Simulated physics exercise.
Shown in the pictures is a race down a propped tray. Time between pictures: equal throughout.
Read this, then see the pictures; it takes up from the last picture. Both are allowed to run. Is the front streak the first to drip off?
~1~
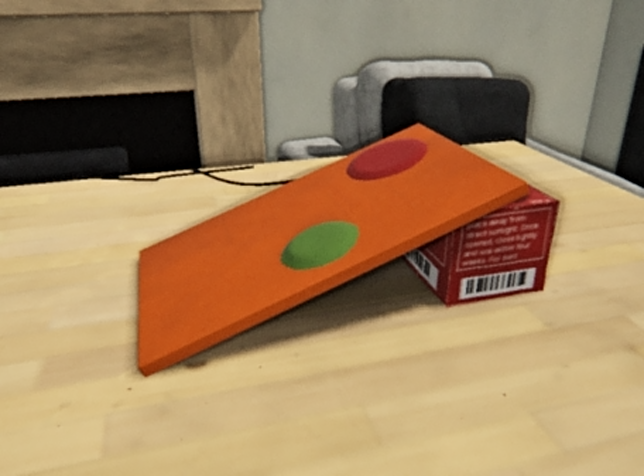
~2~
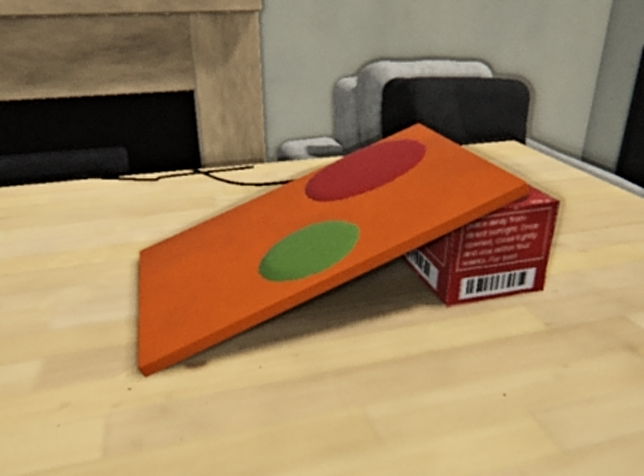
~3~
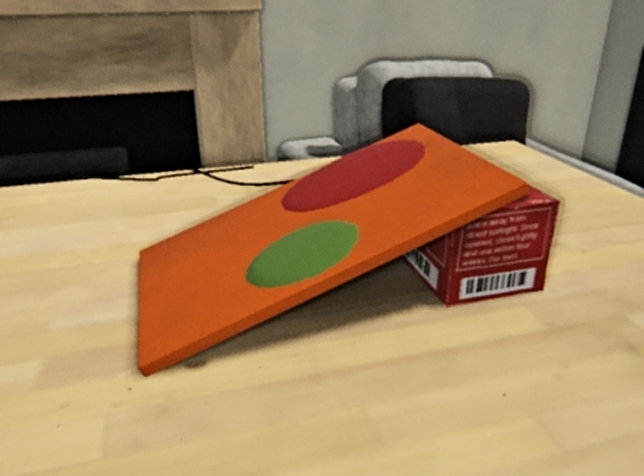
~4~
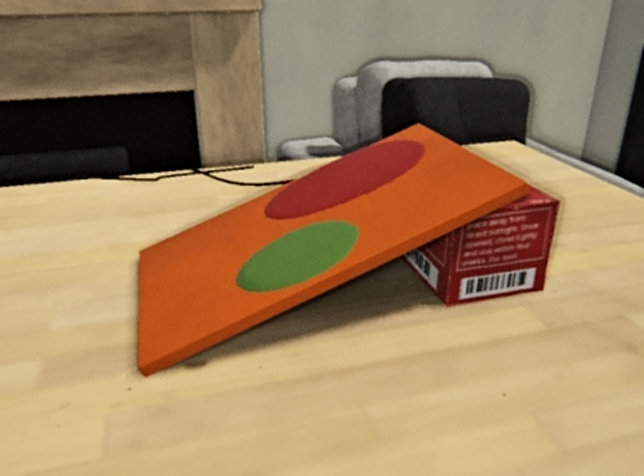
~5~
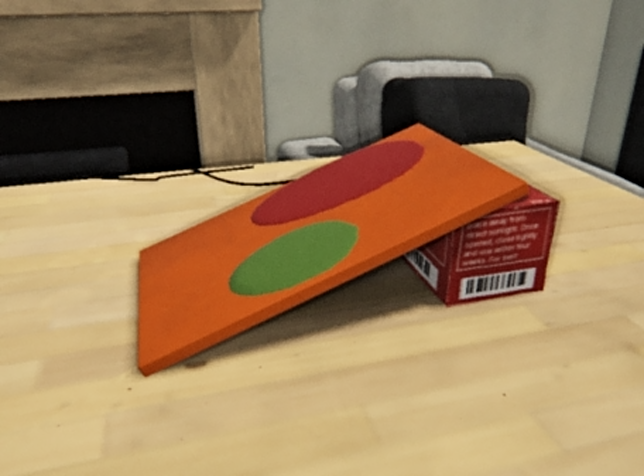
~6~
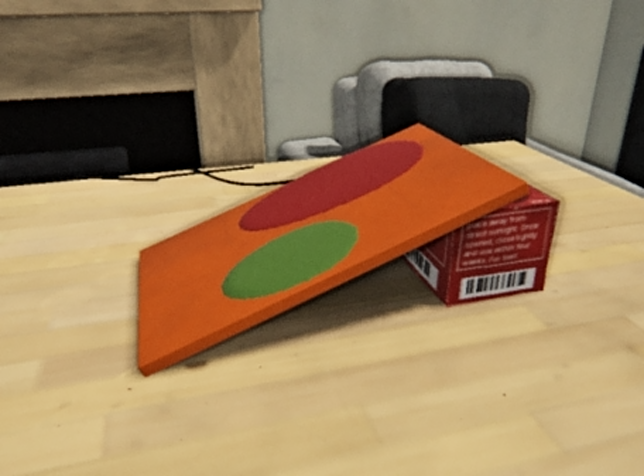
No, the back one drips off first.
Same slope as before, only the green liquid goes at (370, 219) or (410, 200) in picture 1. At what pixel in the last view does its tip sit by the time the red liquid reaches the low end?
First try near (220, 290), second try near (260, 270).
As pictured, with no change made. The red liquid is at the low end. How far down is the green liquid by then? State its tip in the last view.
Roughly at (168, 314).
Soon after, the green liquid is three quarters of the way down; the red liquid is three quarters of the way down.
Later, the green liquid is close to the edge; the red liquid is close to the edge.
In the end, the green liquid is close to the edge; the red liquid is at the low edge.
